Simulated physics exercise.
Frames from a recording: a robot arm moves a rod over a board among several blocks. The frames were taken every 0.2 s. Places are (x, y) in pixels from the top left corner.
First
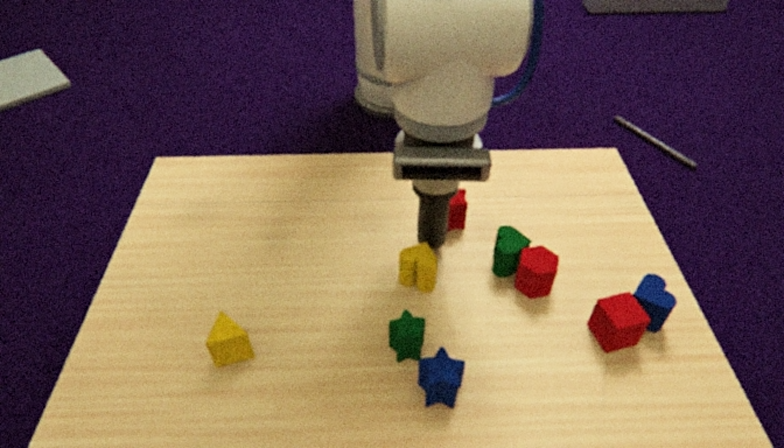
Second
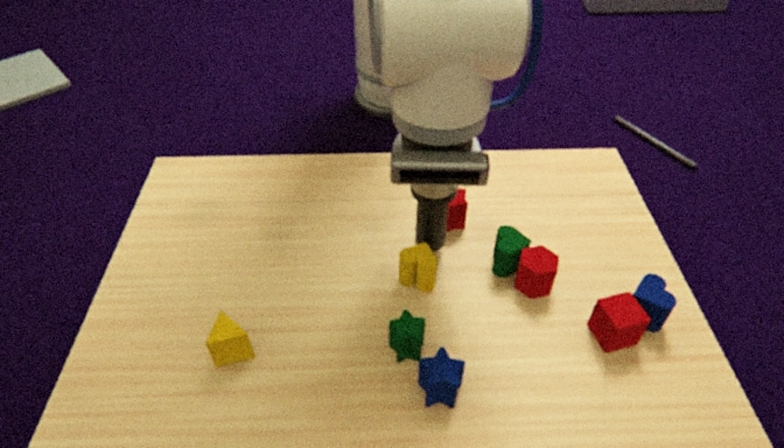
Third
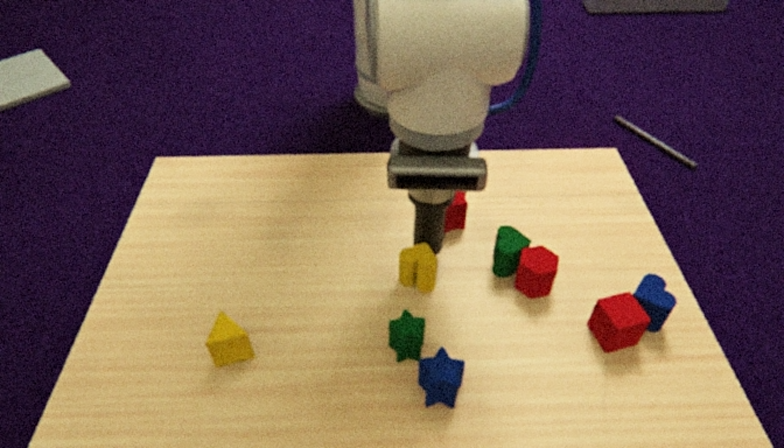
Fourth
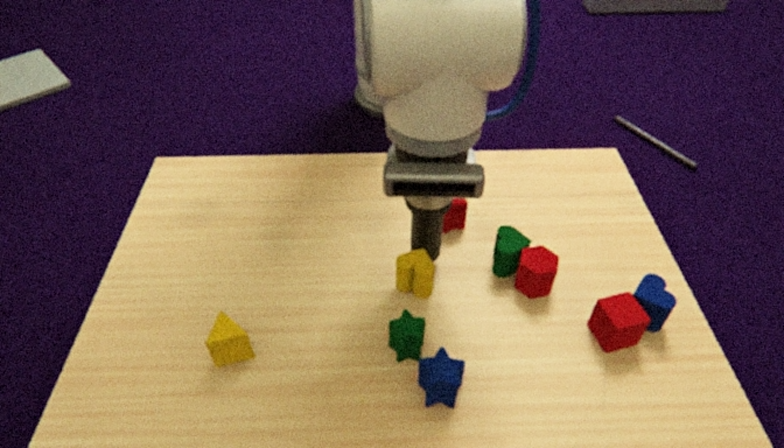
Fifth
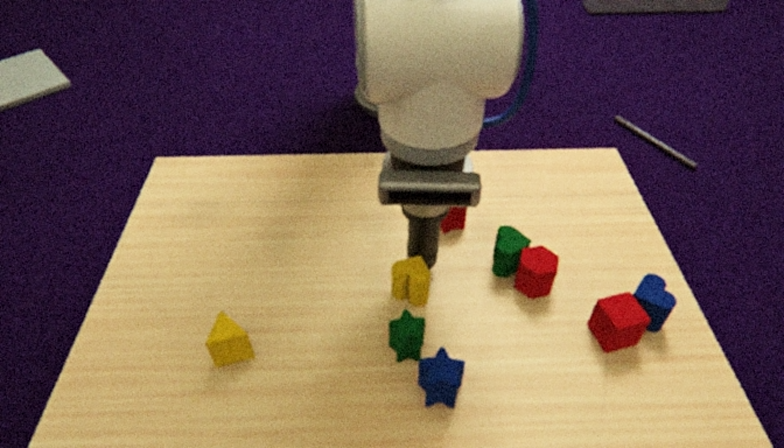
Robot arm lowering its dark rod slightly toward the viewer, nudging a yellow block a little closer to a green star.
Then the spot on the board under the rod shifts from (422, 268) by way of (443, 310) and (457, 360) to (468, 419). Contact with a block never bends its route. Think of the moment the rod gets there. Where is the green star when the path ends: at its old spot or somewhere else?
Left where it is.
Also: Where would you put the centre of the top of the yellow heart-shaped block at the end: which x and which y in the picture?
My best guess is (409, 284).
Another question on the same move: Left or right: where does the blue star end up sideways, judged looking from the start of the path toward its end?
That block drifts right.
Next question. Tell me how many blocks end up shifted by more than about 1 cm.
Two of them.
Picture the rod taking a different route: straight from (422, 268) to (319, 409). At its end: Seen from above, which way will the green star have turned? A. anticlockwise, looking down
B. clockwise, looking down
My pick is A.
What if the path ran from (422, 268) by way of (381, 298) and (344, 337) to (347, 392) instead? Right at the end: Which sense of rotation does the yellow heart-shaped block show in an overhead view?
Prediction: Counterclockwise.
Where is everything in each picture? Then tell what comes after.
Tip of the rod (431, 239), middles of tops, green star (408, 324), yellow heart-shaped block (420, 254), blue star (442, 367), in the first frame.
Rod (430, 242), nothing pushed, in the second frame.
Rod (428, 247), nothing pushed, in the third frame.
Rod (425, 253), yellow heart-shaped block (416, 260), in the fourth frame.
Rod (422, 260), green star (408, 324), yellow heart-shaped block (412, 268), blue star (442, 367), in the fifth frame.
What follows on the original path. One third of the way, rod (444, 302); yellow heart-shaped block (409, 284), turned 80° clockwise.
Two thirds of the way, rod (458, 352); yellow heart-shaped block (409, 284), turned 80° clockwise.
At the end, rod (470, 412); green star unmoved; yellow heart-shaped block (409, 284), turned 80° clockwise; blue star (434, 391), turned 55° clockwise.
